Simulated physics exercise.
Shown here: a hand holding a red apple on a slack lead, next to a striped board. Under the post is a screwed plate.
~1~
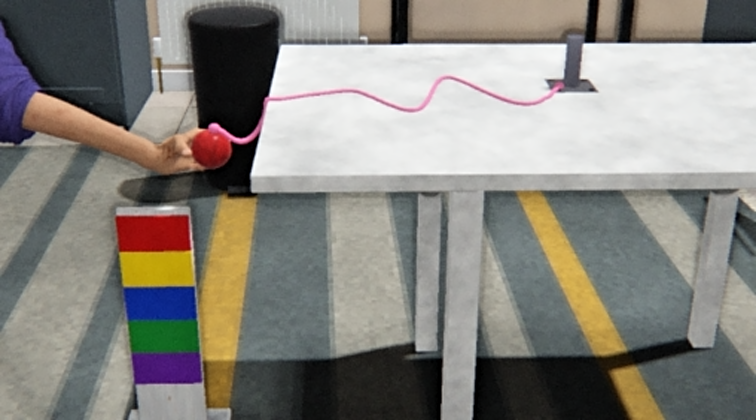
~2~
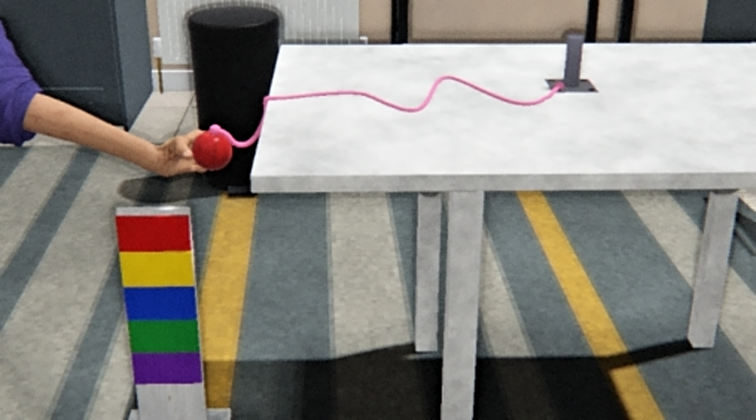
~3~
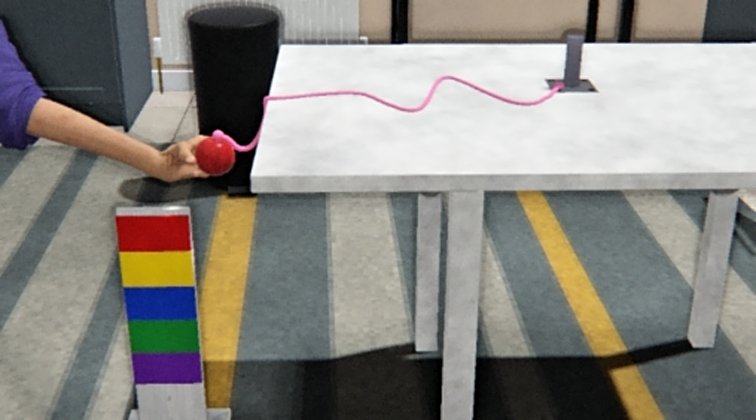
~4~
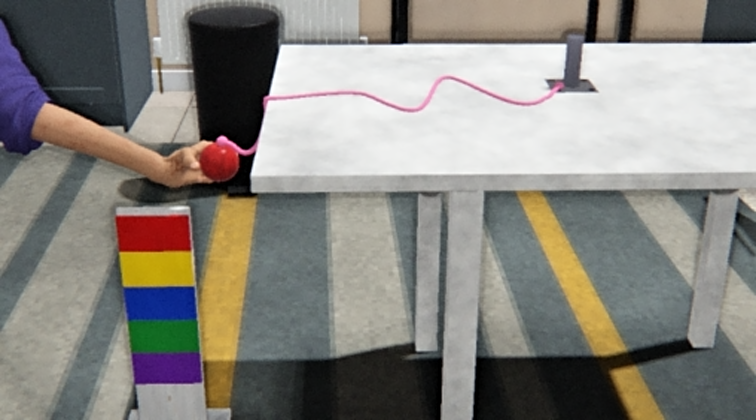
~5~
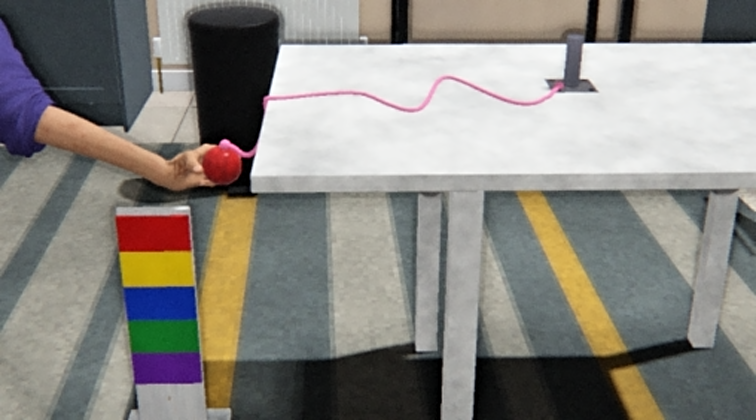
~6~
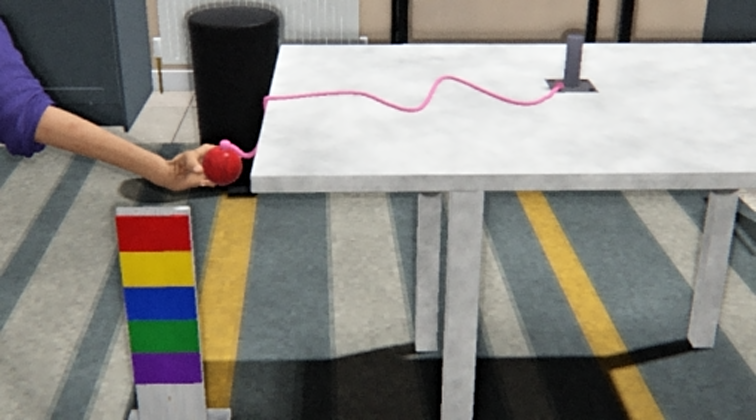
To begin with, a hand at the left holds a red apple beside a white table, tied to a slack pink lead that winds across the tabletop to a small post on a plate. The hand then lowers the apple slightly, drifting a little right, and finally stays nearly still, still gripping it.
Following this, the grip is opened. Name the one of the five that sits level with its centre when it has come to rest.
That would be purple.
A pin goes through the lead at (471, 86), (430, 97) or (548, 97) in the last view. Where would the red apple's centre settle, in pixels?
Those spots come out as (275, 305), (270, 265) and (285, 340).
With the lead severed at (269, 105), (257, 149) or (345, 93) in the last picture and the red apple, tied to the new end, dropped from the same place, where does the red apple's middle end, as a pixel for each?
(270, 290), (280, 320), (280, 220).
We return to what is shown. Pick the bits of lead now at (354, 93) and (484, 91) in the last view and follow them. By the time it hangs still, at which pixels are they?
I'd put the first at about (275, 195) and the other at about (429, 91).
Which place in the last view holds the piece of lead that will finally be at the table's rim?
Around (422, 107).
Early on, apple near (267, 346); level with purple.
Midway, apple near (286, 354); level with purple.
Finally, apple near (285, 359); level with purple. Its centre hangs level with the purple band.
